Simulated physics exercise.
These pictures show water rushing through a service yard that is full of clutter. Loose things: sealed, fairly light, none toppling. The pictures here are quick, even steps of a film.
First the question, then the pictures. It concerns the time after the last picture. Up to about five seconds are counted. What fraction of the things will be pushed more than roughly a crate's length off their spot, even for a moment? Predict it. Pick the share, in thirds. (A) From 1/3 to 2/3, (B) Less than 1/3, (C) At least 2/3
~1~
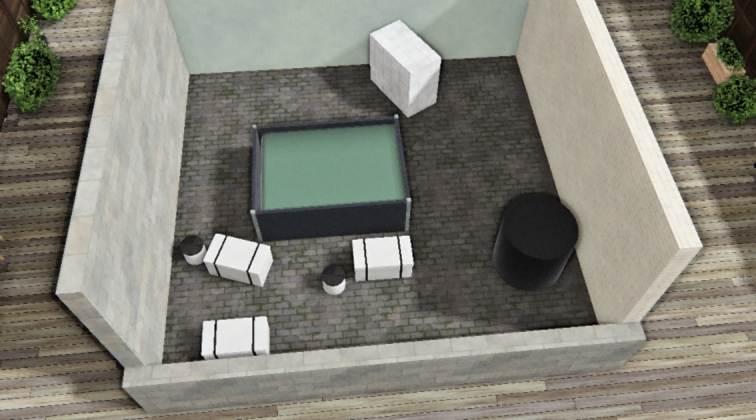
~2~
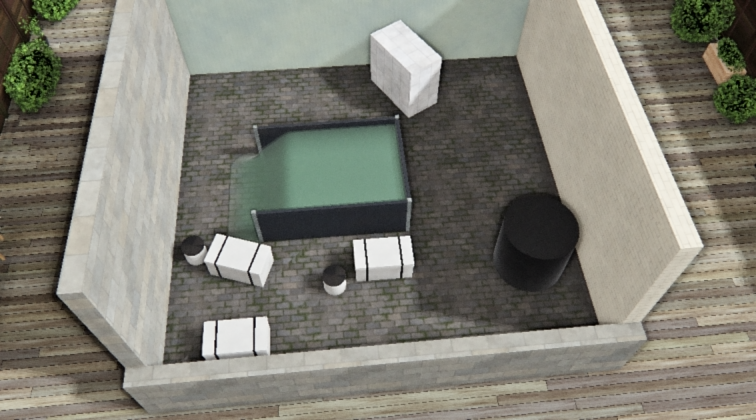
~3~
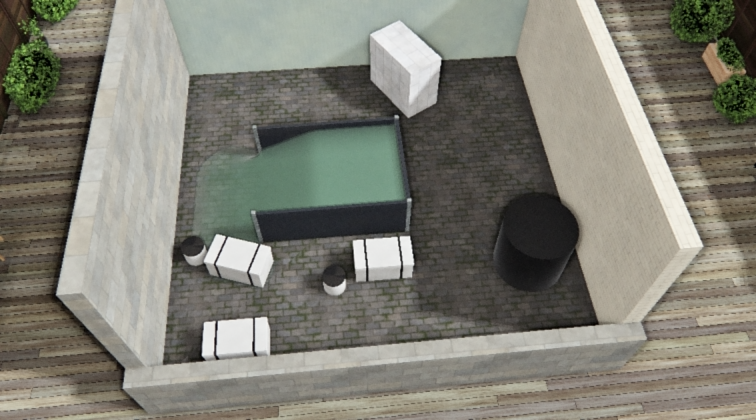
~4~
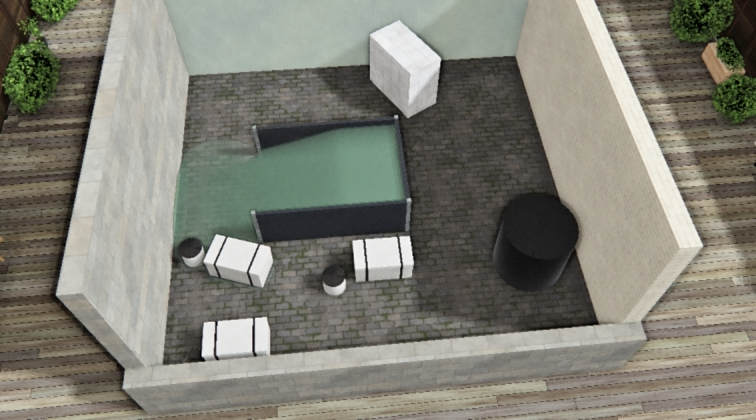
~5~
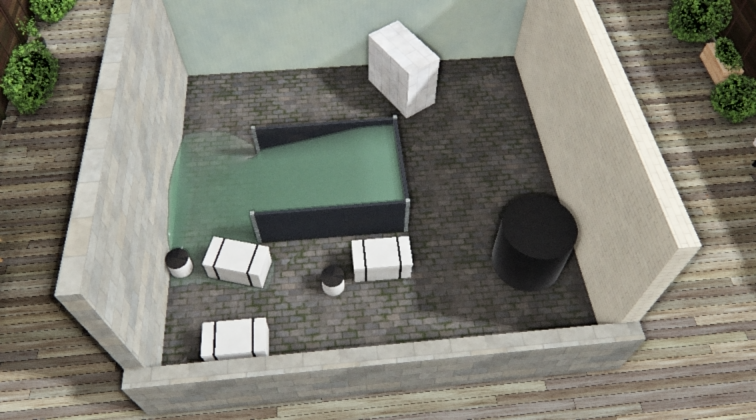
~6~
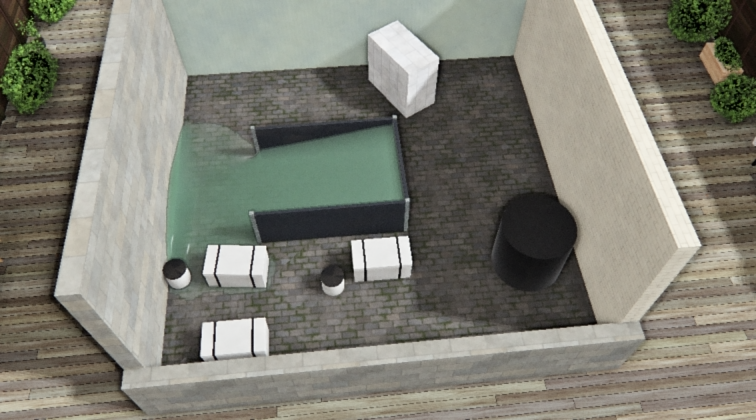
Answer: C.
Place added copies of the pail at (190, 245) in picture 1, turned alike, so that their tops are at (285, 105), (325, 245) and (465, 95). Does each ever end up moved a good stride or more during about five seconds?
Going by the order given: Travels that far, stays in place, stays in place.
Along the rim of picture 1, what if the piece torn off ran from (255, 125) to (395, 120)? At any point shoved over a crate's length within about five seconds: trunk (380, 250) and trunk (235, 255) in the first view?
Taking them in turn, the first never got there and the second got that far.
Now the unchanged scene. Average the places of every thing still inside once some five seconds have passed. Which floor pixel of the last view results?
Close to pixel (424, 266).
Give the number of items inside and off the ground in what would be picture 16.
Exactly 1.
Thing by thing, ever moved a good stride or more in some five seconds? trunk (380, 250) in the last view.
My call: Less than that.
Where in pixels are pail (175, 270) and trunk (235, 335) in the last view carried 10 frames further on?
They should be roughly at (212, 344) and (275, 339).
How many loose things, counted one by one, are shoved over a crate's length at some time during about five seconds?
I make it 4 in total.
A moment on, 1 of 5 are well off their spots; 0 afloat.
Next, 3 of 5 are well off their spots; 1 afloat.
Later, 4 of 5 are well off their spots; 1 afloat.
In the end, 4 of 5 are well off their spots, and 4 have been at some point; 4 afloat.
